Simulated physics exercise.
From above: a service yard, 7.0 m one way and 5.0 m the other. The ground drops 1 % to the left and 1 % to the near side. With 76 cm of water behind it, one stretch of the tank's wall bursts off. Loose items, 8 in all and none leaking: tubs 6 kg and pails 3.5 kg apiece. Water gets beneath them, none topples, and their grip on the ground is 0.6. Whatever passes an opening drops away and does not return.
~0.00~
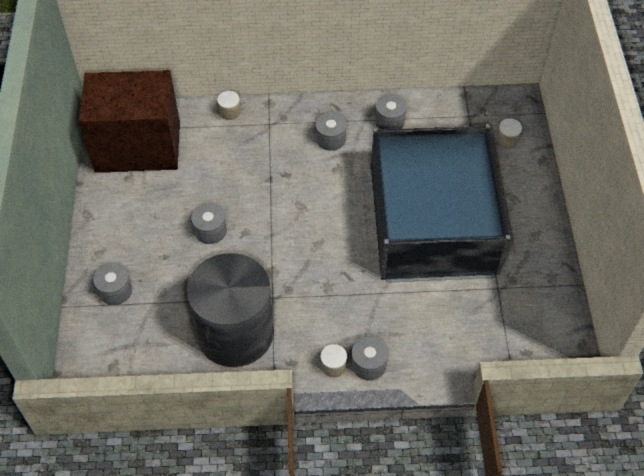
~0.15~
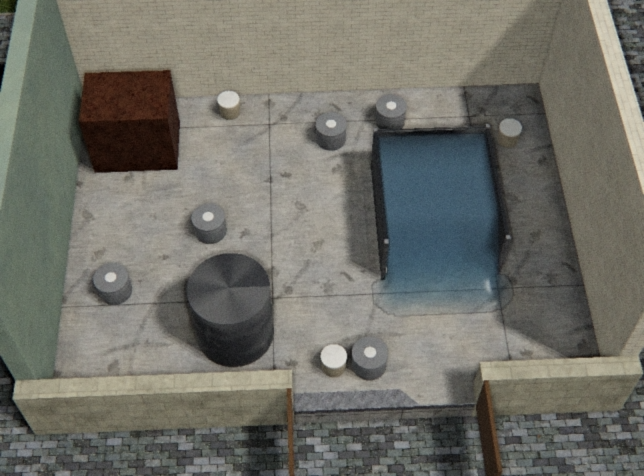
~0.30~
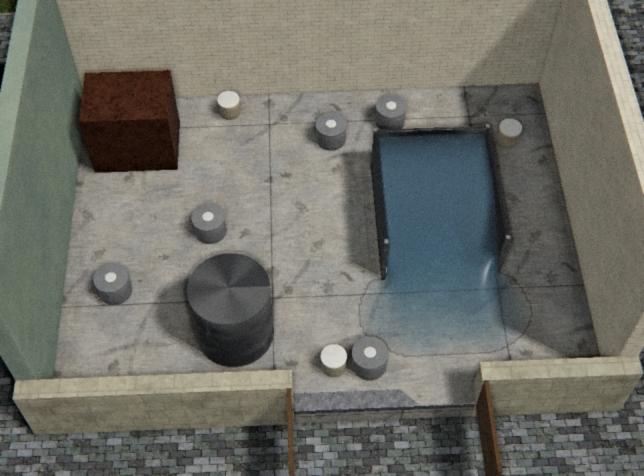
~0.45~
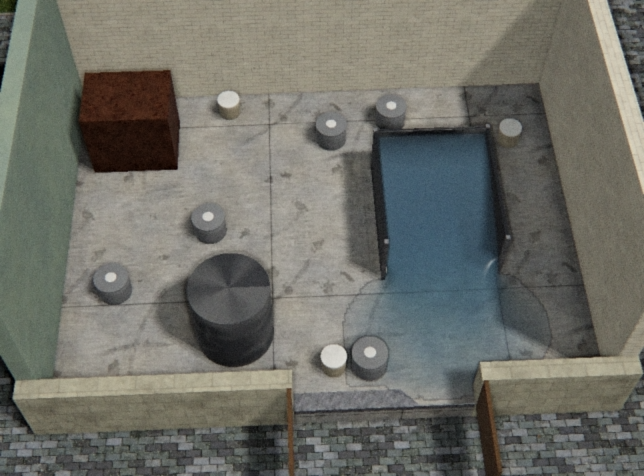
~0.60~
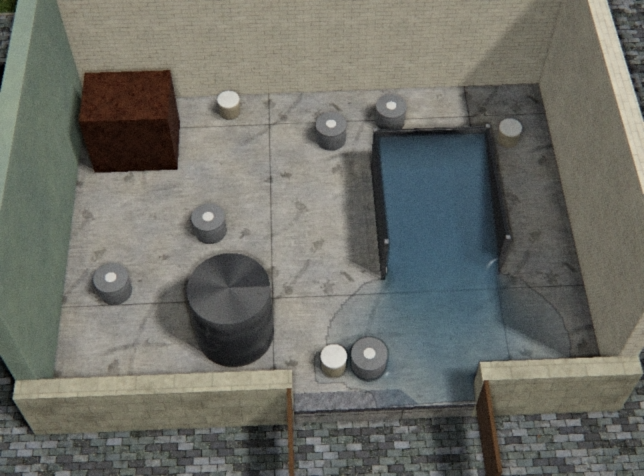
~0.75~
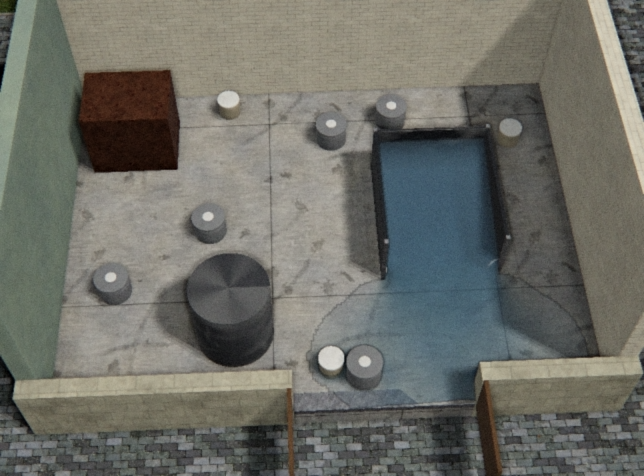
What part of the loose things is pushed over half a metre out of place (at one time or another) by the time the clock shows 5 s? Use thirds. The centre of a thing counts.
It is between one and two thirds.
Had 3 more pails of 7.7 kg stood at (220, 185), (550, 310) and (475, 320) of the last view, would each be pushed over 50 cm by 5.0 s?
In that order: Under, more, past it.
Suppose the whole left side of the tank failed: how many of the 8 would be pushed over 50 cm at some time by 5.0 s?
In that case 4 of them.
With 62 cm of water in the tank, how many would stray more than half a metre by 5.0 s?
In that case 3 of them.
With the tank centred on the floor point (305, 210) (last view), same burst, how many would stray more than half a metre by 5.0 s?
In that case 3 of them.
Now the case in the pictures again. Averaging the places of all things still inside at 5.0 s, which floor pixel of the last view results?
At about (290, 168).
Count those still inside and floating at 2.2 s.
I count 0.
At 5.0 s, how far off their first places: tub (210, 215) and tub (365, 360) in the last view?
In turn: 0 cm, gone out.
After 1.1 s 2 of 8 are over 50 cm from their spots; 0 afloat.
After 2.2 s 2 of 8 are over 50 cm from their spots; 0 afloat.
After 3.5 s 3 of 8 are over 50 cm from their spots; 1 afloat.
After 5.0 s 3 of 8 are over 50 cm from their spots, and 3 have been at some point; 0 afloat.
